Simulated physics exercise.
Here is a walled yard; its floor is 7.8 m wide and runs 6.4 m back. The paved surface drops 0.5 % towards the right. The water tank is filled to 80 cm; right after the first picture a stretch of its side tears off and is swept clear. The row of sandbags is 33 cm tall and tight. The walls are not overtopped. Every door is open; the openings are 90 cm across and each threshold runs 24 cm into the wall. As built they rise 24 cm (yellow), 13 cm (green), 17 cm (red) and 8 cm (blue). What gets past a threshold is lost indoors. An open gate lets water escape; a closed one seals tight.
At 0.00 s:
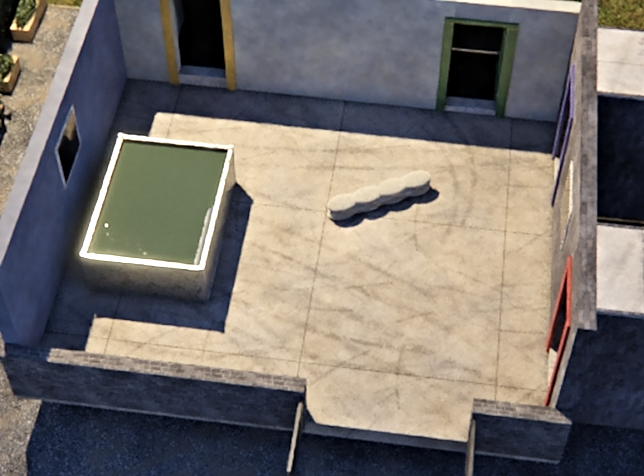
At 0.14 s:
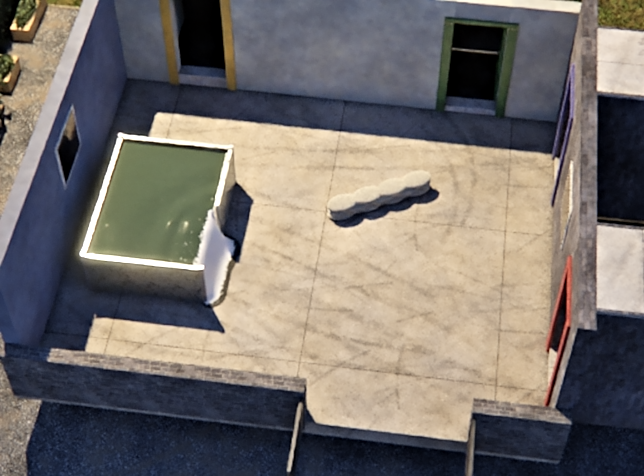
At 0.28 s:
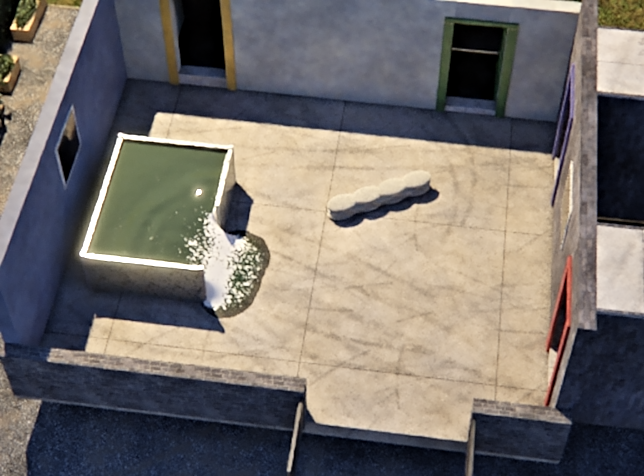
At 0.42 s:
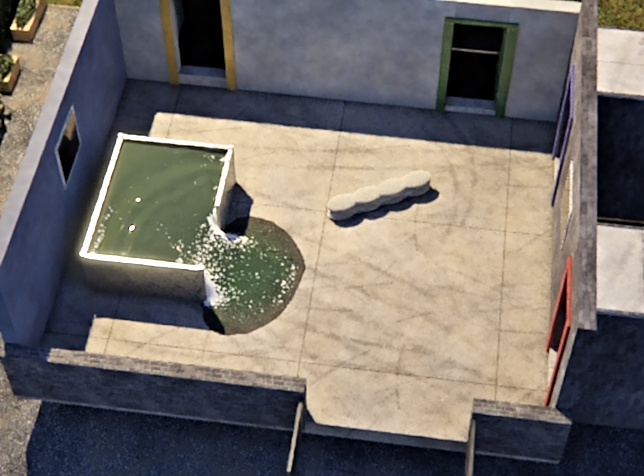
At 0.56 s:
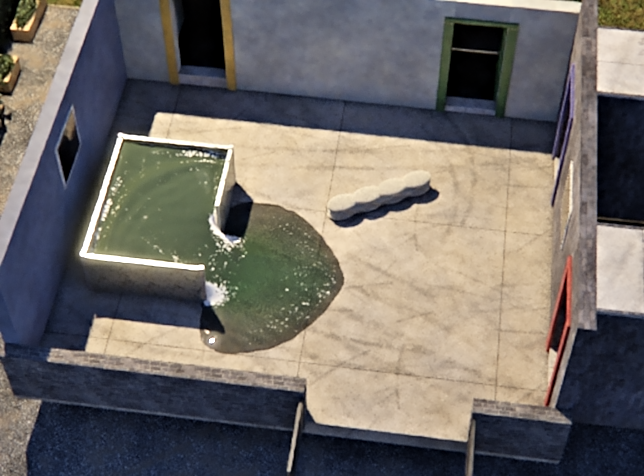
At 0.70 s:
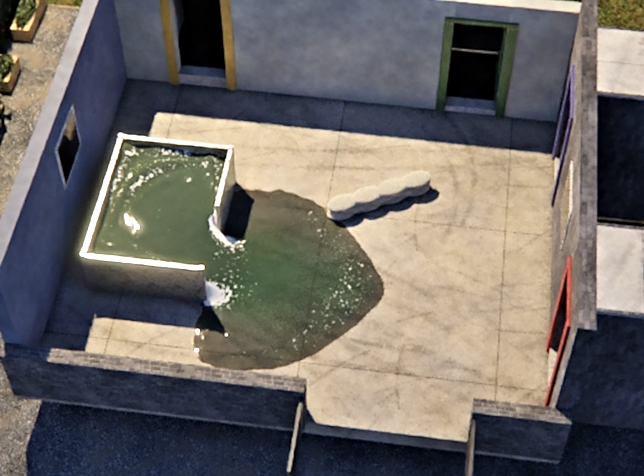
The video shows a walled yard with a raised tank of green water; part of its right side breaks open, and water pours out, spreading rightward in a widening pool across the pale paving, below a low scalloped block.
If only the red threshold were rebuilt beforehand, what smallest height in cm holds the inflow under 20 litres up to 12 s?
About 20 cm.
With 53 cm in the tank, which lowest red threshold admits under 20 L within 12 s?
Then roughly 12.0 cm.
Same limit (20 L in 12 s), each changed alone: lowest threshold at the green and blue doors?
Roughly 9.0 cm at green and 10.5 cm at blue.
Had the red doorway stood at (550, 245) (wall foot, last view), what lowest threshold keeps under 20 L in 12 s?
Roughly 18 cm.
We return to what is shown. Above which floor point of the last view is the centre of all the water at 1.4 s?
At about (213, 252).
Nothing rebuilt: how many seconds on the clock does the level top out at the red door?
Near 2.6 s.
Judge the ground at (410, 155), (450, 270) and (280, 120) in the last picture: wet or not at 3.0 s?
In turn: Not reached, flooded, still dry.
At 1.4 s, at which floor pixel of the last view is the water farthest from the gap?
At about (535, 343).
After 1.4 s water covers 35 % of the floor, deepest (42 cm) near (221, 278); it has not reached the red door.
After 3.0 s water covers 50 % of the floor, deepest (33 cm) near (494, 430); 26 cm at the red door, 22 litres in over its 17 cm threshold.
After 12.0 s water covers 85 % of the floor, deepest (10 cm) near (176, 86); 7 cm at the red door, 47 litres in over its 17 cm threshold.
At the red door as built, the water arrived by 1.7 s and peaked near 28 cm at 2.6 s.
With a threshold of 18.5 cm, 34 litres would have come in within the 12 s; with 25 cm, 4 litres. So under 20 litres takes about 20 cm.
